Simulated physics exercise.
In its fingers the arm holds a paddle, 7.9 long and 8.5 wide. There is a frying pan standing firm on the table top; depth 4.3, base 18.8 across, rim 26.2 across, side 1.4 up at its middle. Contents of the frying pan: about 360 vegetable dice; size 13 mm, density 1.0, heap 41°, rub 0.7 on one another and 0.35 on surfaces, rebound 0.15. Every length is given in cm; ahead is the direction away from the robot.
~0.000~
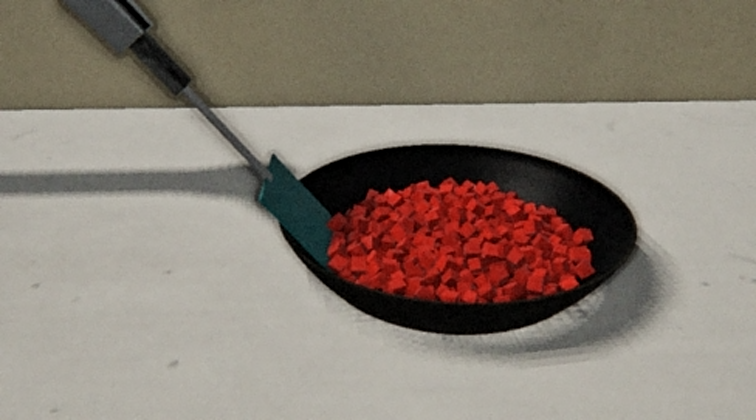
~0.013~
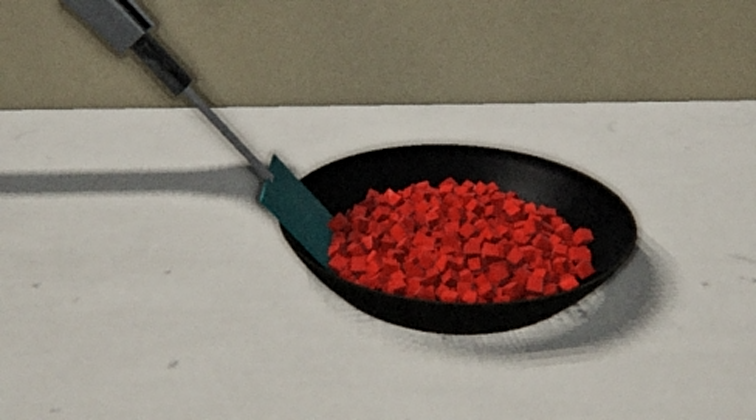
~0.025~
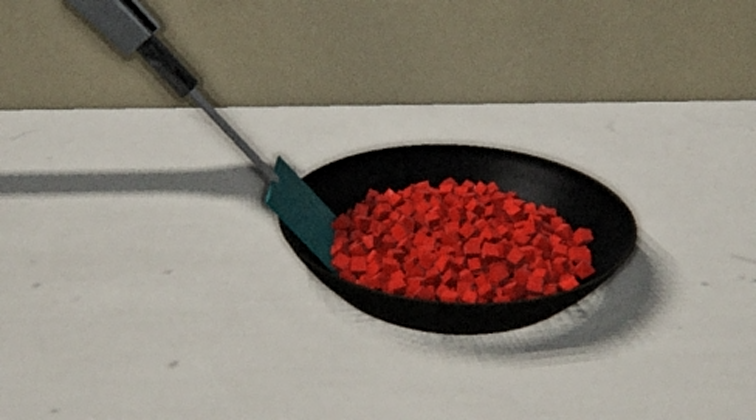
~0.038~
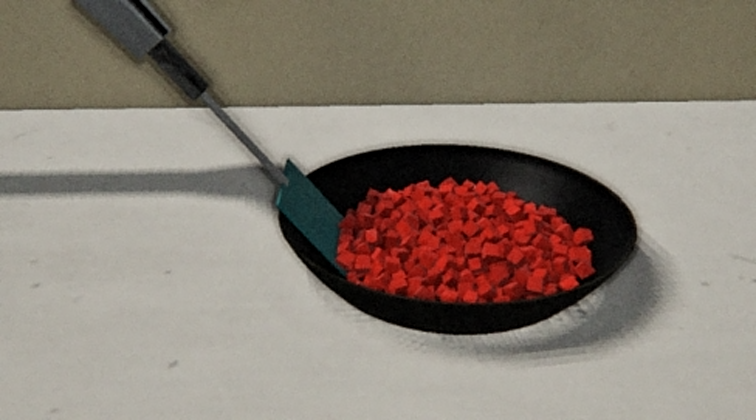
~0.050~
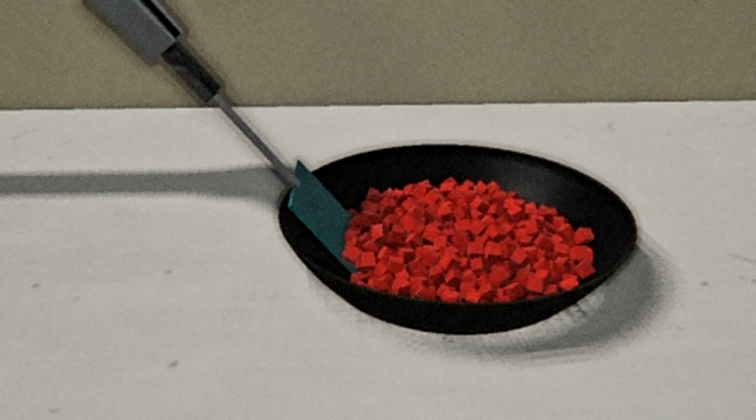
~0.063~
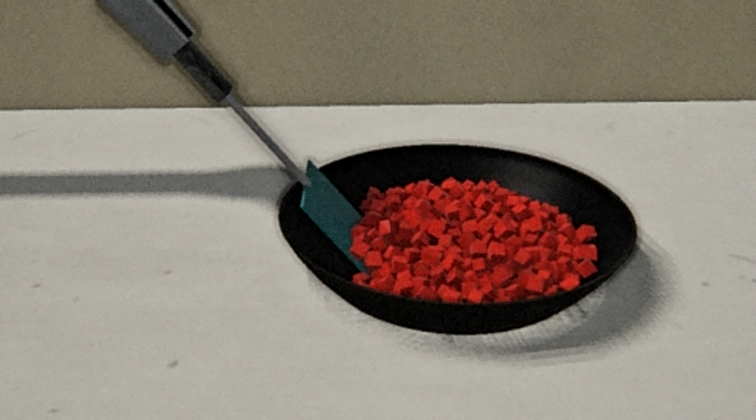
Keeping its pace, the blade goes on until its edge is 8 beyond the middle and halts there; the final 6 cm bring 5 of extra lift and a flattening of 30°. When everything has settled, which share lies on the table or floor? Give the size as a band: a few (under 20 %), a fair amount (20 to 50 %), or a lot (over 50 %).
A few, under 20 %.
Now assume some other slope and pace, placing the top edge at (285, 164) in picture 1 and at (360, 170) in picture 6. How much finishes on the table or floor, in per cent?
Near 25 in a hundred.
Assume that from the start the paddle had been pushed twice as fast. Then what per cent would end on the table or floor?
I'd reckon close to 30 per cent.
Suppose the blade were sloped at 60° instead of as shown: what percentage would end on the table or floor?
It would be near 15 per cent.
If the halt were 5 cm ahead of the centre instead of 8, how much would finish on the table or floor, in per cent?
That would give close to 5 per cent.
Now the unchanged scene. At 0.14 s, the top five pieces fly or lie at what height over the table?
I'd put it close to 5 cm.
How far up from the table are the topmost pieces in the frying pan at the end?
Height at the end: Around 6.5 cm.
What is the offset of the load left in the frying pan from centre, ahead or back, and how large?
It rests close to 5.0 centimetres ahead of centre.
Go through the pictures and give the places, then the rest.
In the first picture, paddle top edge at (267, 175), sloping 52°; upper third of the load around (448, 228), from x 335 to 585, top at y 185; 357 in the frying pan.
In the second picture, paddle top edge at (268, 175), sloping 52°; upper third of the load around (448, 228), from x 340 to 585, top at y 185.
In the third picture, paddle top edge at (273, 177), sloping 52°; upper third of the load around (446, 227), from x 340 to 585, top at y 185.
In the fourth picture, paddle top edge at (283, 180), sloping 52°; upper third of the load around (442, 226), from x 345 to 585, top at y 185.
In the fifth picture, paddle top edge at (294, 181), sloping 52°; upper third of the load around (444, 223), from x 350 to 585, top at y 185.
In the sixth picture, paddle top edge at (305, 181), sloping 52°; upper third of the load around (450, 222), from x 350 to 590, top at y 185; 357 in the frying pan.
By 0.14 s, sloping 52°, highest piece 5 above the table; 357 in the frying pan.
By 0.22 s, sloping 42°, highest piece 6 above the table; 355 in the frying pan, 2 on the blade or in flight.
By 0.46 s, sloping 22°, highest piece 6 above the table; 321 in the frying pan, 34 on the table or floor, 2 on the blade or in flight.
By 1.51 s, sloping 22°, highest piece 6 above the table; 315 in the frying pan, 42 on the table or floor.
Final count, 315 in the frying pan, 42 on the table or floor. That is 12 % on the table or floor.
